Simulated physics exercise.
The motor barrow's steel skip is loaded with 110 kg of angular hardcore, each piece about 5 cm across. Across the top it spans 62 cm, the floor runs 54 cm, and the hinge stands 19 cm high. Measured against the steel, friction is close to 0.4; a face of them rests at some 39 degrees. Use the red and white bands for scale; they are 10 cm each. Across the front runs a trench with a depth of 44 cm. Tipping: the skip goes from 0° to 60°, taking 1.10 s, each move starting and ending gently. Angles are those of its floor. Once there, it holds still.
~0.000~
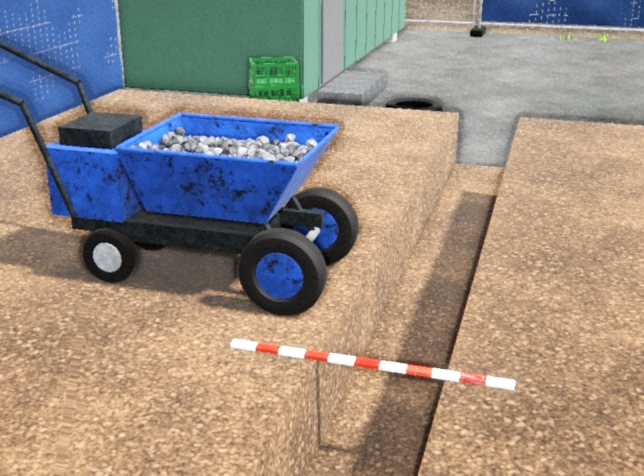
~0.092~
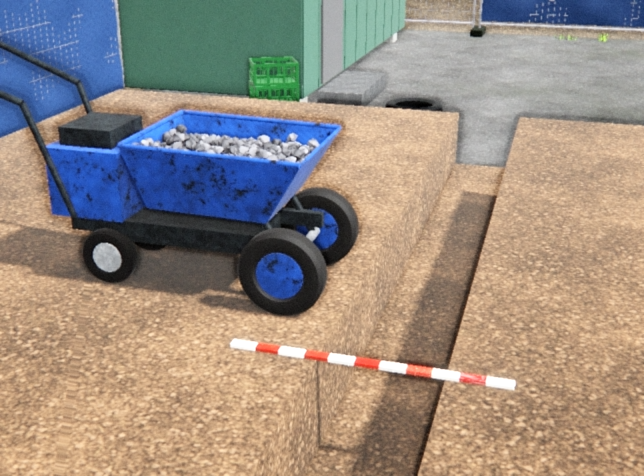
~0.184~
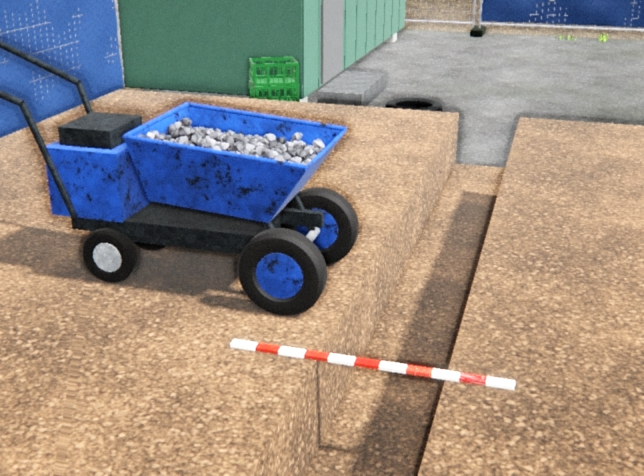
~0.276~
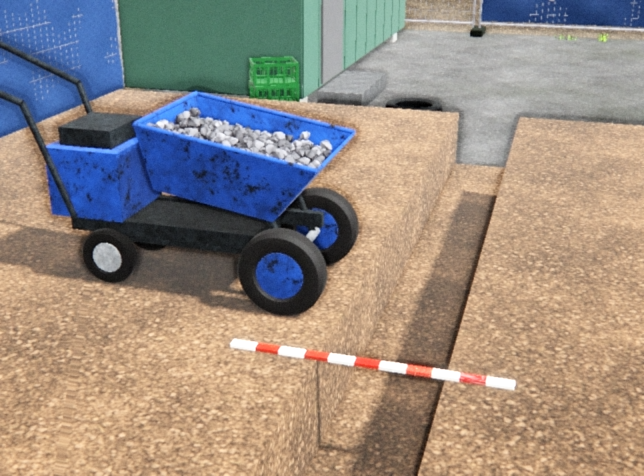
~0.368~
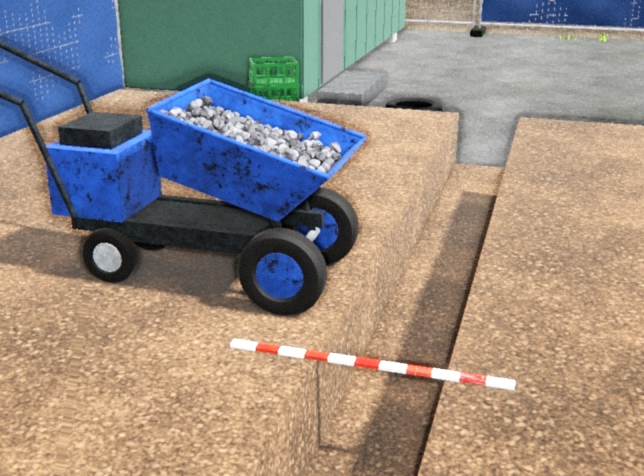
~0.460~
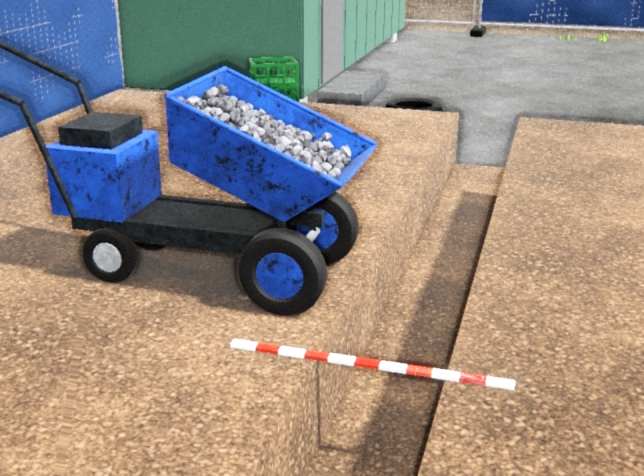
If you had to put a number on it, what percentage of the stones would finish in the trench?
I'd put it at about 19 percent.
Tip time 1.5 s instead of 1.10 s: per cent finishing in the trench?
Something close to 20 per cent.
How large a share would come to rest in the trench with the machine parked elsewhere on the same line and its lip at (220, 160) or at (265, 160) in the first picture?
Near 20 and near 25 percent.
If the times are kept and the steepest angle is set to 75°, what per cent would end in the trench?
Some 65 in a hundred, I'd say.
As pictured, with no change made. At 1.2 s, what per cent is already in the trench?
Some 5 per cent of the load by that point.
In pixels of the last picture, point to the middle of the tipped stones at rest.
The stones end up centred near (441, 394).
After 0.8 s the floor is at 50°; 100 % in the skip; the foremost stones are at (366, 212).
After 1.2 s the floor is at 60°; 97 % in the skip, 3 % in the trench; the foremost stones are at (432, 269).
After 1.5 s the floor is at 60°; 83 % in the skip, 13 % in the trench, 4 % past the trench; the foremost stones are at (506, 326).
After 3.5 s the floor is at 60°; 77 % in the skip, 19 % in the trench, 4 % past the trench; the foremost stones are at (551, 324).
